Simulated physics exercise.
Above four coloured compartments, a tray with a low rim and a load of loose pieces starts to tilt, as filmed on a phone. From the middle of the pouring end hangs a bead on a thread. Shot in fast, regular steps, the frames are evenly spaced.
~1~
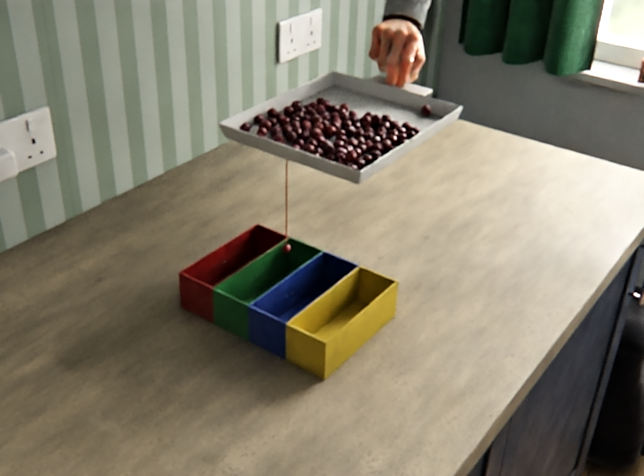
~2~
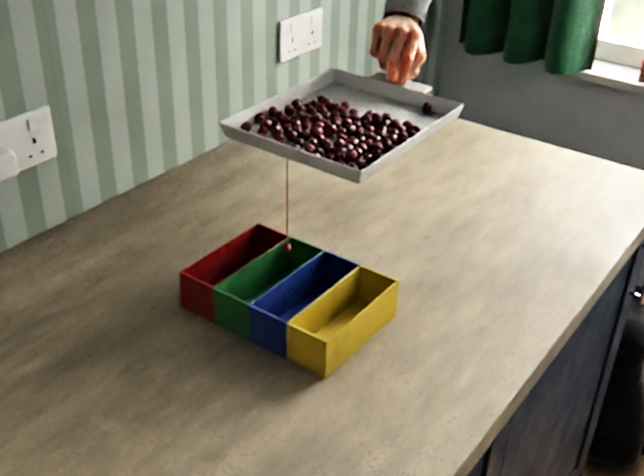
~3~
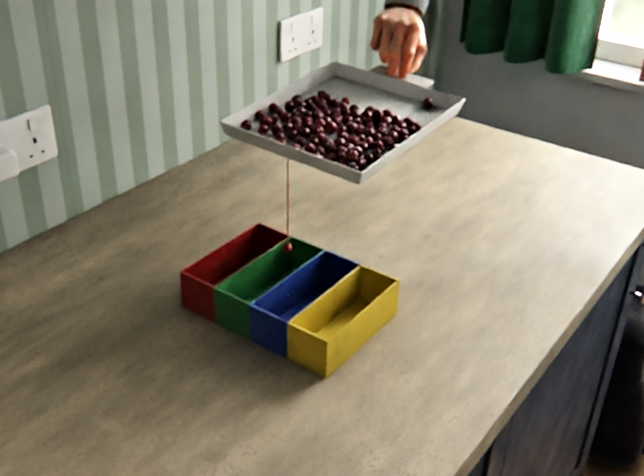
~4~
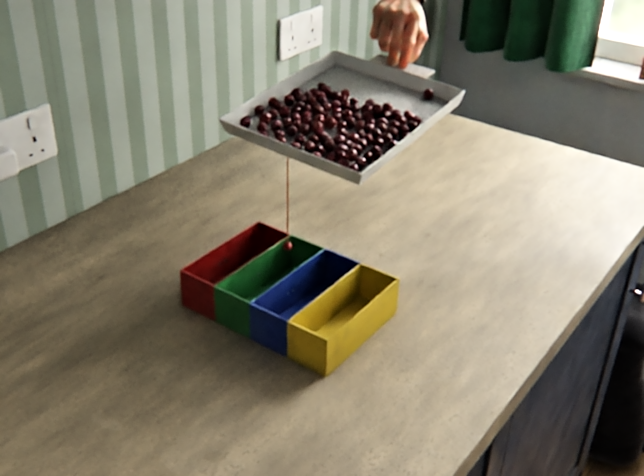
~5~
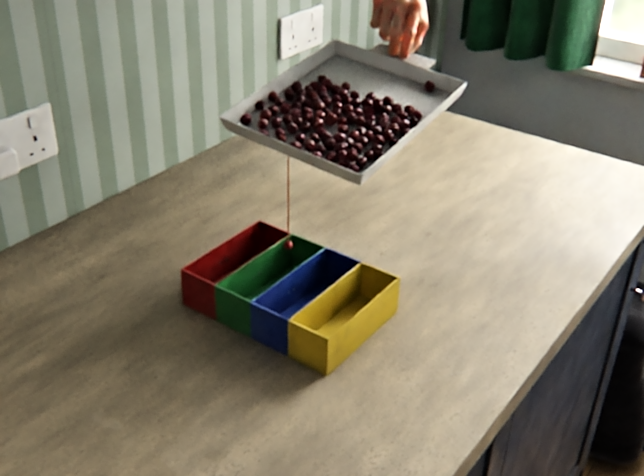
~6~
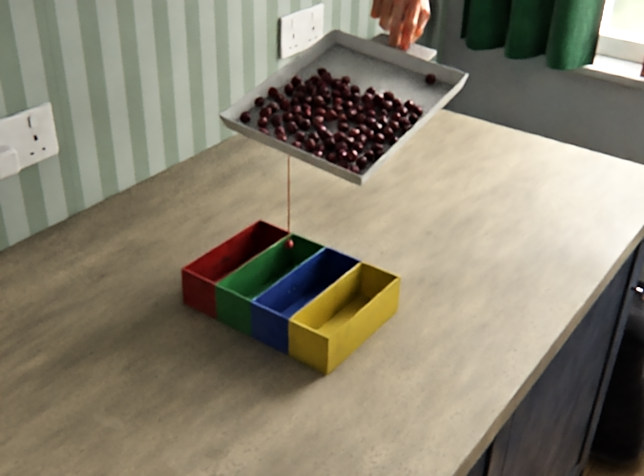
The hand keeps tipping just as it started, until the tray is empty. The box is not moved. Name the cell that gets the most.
Yellow.
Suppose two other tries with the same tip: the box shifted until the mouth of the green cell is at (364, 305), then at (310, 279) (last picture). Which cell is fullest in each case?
Going by the two tries in order: The red one, then the blue cell.
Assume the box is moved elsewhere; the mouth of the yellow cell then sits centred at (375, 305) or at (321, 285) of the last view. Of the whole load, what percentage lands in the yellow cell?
First placement: Some 20 %; second placement: Some 40 %.
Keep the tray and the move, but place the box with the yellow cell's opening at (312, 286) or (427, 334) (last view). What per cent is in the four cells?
About 50 in a hundred, then about 80 in a hundred.
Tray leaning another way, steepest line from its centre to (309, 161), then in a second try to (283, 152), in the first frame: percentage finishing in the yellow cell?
30 per cent, then 0 per cent.
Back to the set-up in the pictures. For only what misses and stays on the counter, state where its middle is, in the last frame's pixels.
Approximate centre, last frame: (357, 403).
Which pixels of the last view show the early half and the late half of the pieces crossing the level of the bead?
At (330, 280) for the first part, then at (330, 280) for the others.
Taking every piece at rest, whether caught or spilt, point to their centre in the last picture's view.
Once nothing moves, the middle sits near (329, 322).
Soon after the last picture, tray tipped steeply; nearly all on the tray; a stray few falling or outside the box.
A little later, tray tipped right over; a small part on the tray; about a third in the yellow cell; about a quarter in the blue cell; a small part in the green cell; about a quarter falling or outside the box.
Later still, tray tipped past a quarter turn; about half in the yellow cell; about a third in the blue cell; a small part in the green cell; about a quarter falling or outside the box.
At rest, tray tipped past a quarter turn; about half in the yellow cell; about a third in the blue cell; a small part in the green cell; none in the red cell; about a quarter outside the box.
